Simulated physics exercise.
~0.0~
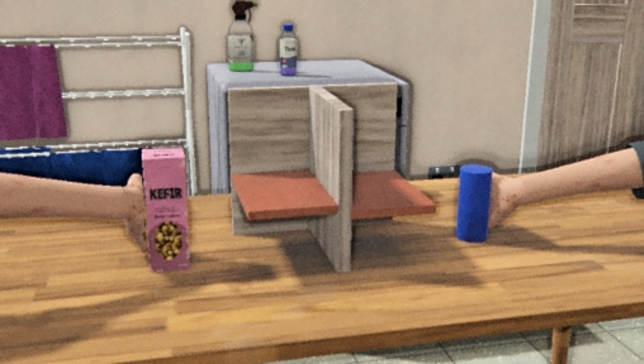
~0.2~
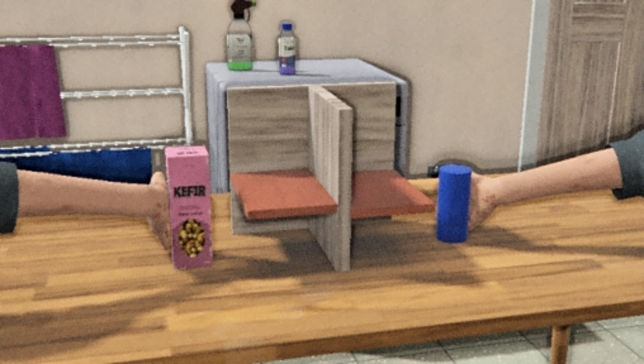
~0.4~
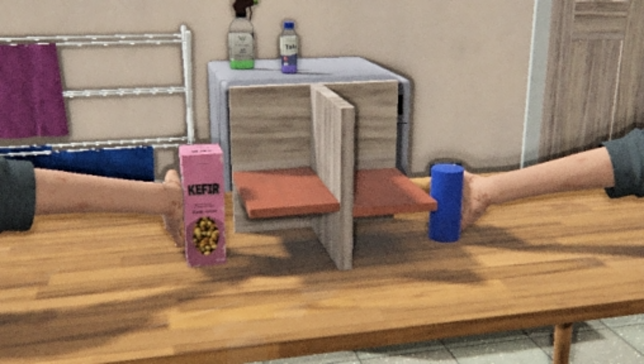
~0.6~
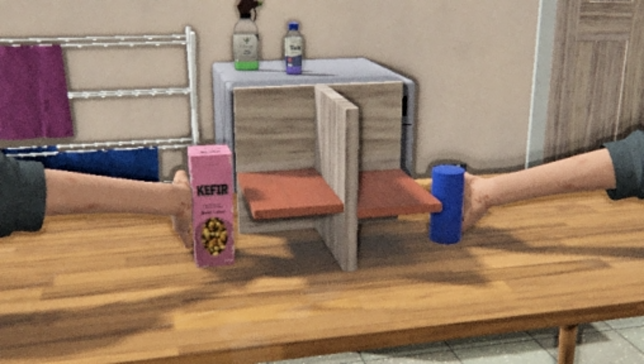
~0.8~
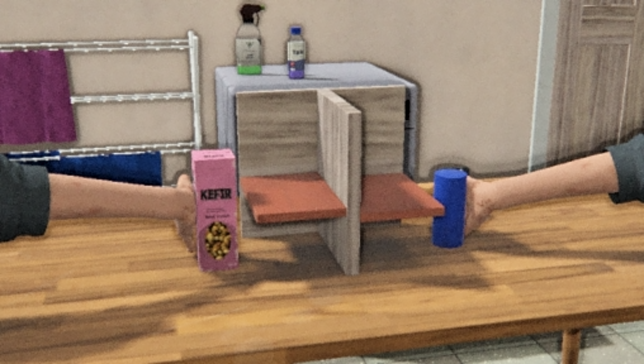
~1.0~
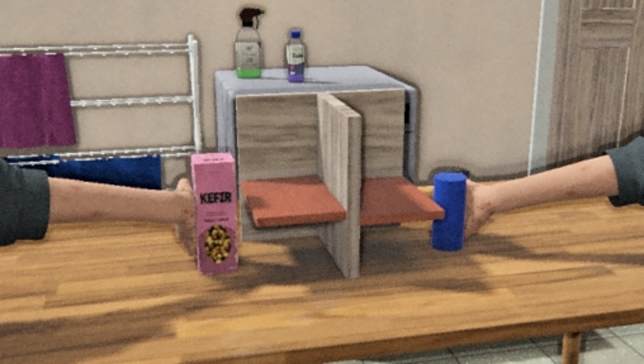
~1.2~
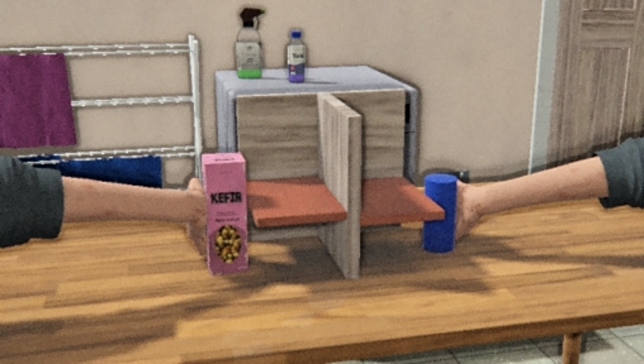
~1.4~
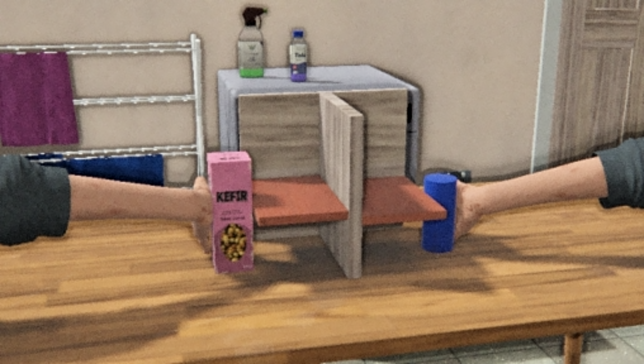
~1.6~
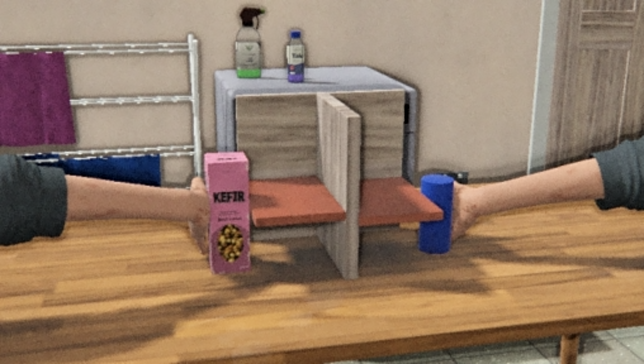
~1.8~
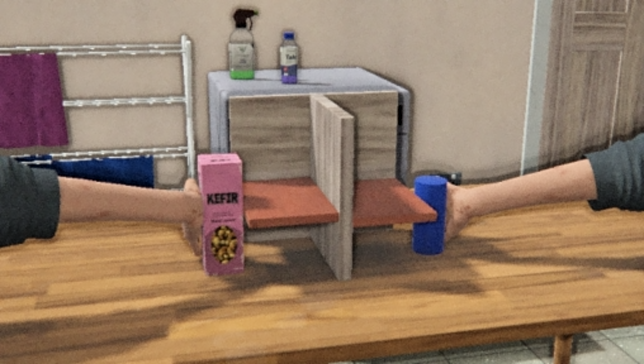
At first, two hands hold a pink kefir carton on the left and a blue cylinder on the right, both upright on a wooden table. Between them stands a small wooden rack with a low reddish shelf on each side of an upright panel. The hands slide both items inward toward the shelves, then nearly pause beside them. They nudge the items slightly closer, the carton moving right and the cylinder moving left. Finally, both remain upright at the outer shelf edges, too tall to slide underneath, with the hands still holding them.
